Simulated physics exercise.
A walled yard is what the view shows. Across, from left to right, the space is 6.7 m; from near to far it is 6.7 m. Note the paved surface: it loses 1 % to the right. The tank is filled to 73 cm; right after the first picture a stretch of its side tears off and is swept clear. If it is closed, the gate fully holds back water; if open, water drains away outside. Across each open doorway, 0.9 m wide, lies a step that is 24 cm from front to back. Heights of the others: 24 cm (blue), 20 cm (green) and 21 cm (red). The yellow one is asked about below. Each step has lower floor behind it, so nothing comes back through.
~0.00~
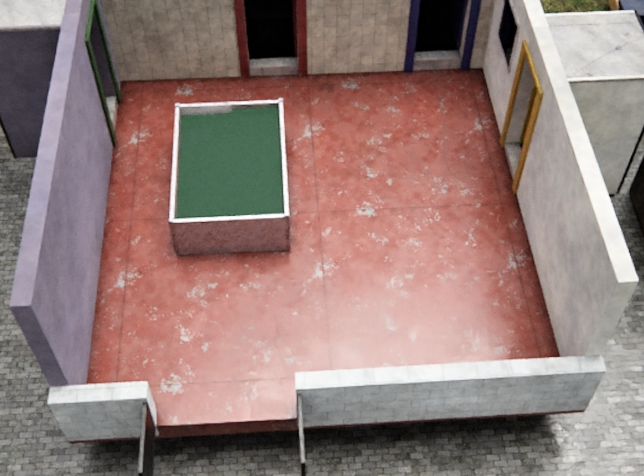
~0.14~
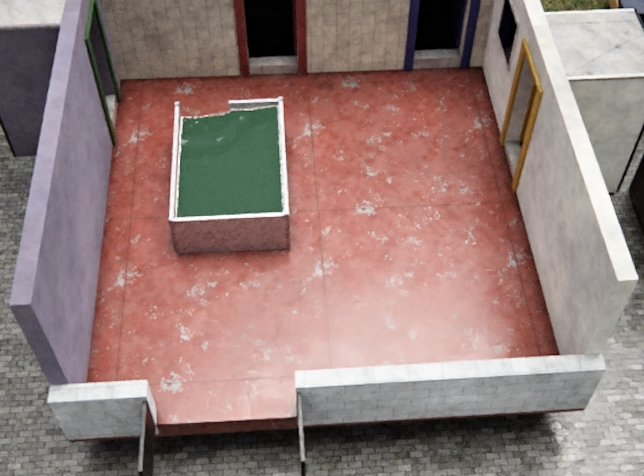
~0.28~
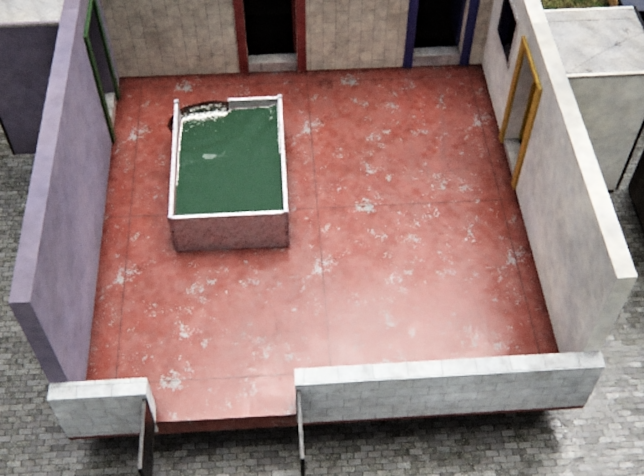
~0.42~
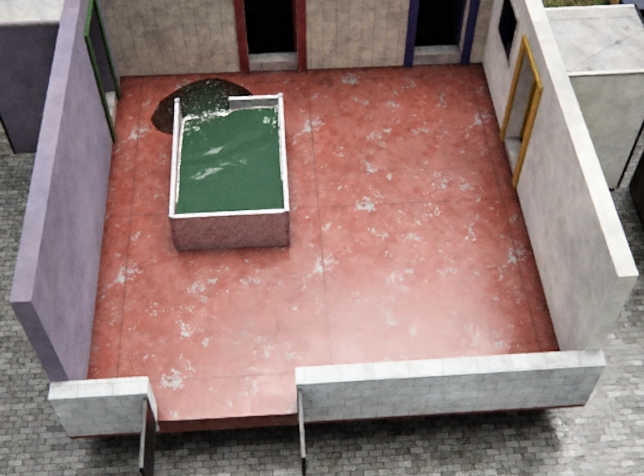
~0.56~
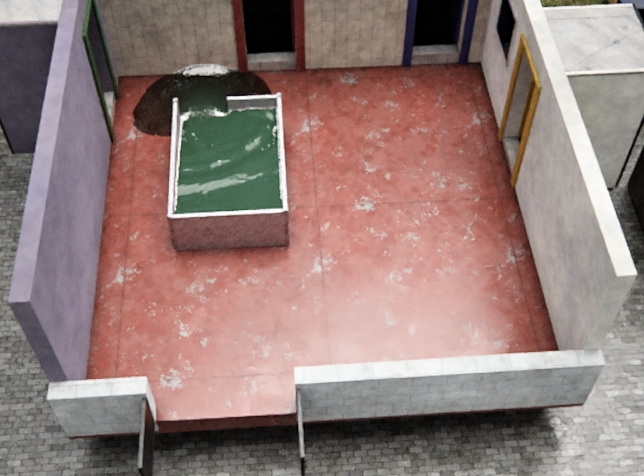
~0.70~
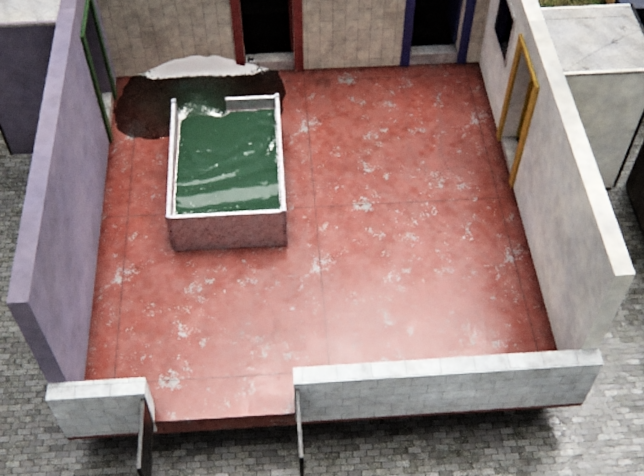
The footage shows a walled yard with a red floor and a tank of green water. A piece of the tank's far side disappears, and water pours out, spreading across the floor behind it toward the back wall and leftward.
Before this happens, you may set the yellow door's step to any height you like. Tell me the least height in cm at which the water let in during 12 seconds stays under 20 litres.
It should be about 7 cm.
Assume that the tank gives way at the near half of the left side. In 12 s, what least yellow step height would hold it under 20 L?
Estimate: Near 6.5 cm.
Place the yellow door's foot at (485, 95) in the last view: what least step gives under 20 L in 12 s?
Roughly 13.0 cm, give or take.
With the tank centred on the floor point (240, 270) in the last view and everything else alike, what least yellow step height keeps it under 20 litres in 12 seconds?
A height near 9.5 cm.
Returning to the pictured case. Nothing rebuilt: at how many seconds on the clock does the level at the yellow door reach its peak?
Near 4.0 seconds.
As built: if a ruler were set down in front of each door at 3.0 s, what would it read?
Depths in cm - blue: 4, green: 23, red: 16, yellow: 0.
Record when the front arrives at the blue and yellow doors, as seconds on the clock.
Blue 2.0 s, yellow 3.4 s.
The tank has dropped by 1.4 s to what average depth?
About 54 cm.
After 1.4 s water covers 10 % of the floor, deepest (57 cm) near (127, 77); it has not reached the yellow door.
After 3.0 s water covers 40 % of the floor, deepest (32 cm) near (117, 78); it has not reached the yellow door.
After 12.0 s water covers 90 % of the floor, deepest (12 cm) near (521, 266); 6 cm at the yellow door, 0 litres in over its 13 cm step.
At the yellow door as built, the water arrived by 3.4 s and peaked near 11 cm at 4.0 s.
Run again over the same 12 s with other heights there, 35 litres in over 6 cm, 11 litres over 8 cm. The limit of 20 litres is kept from about 7 cm up.
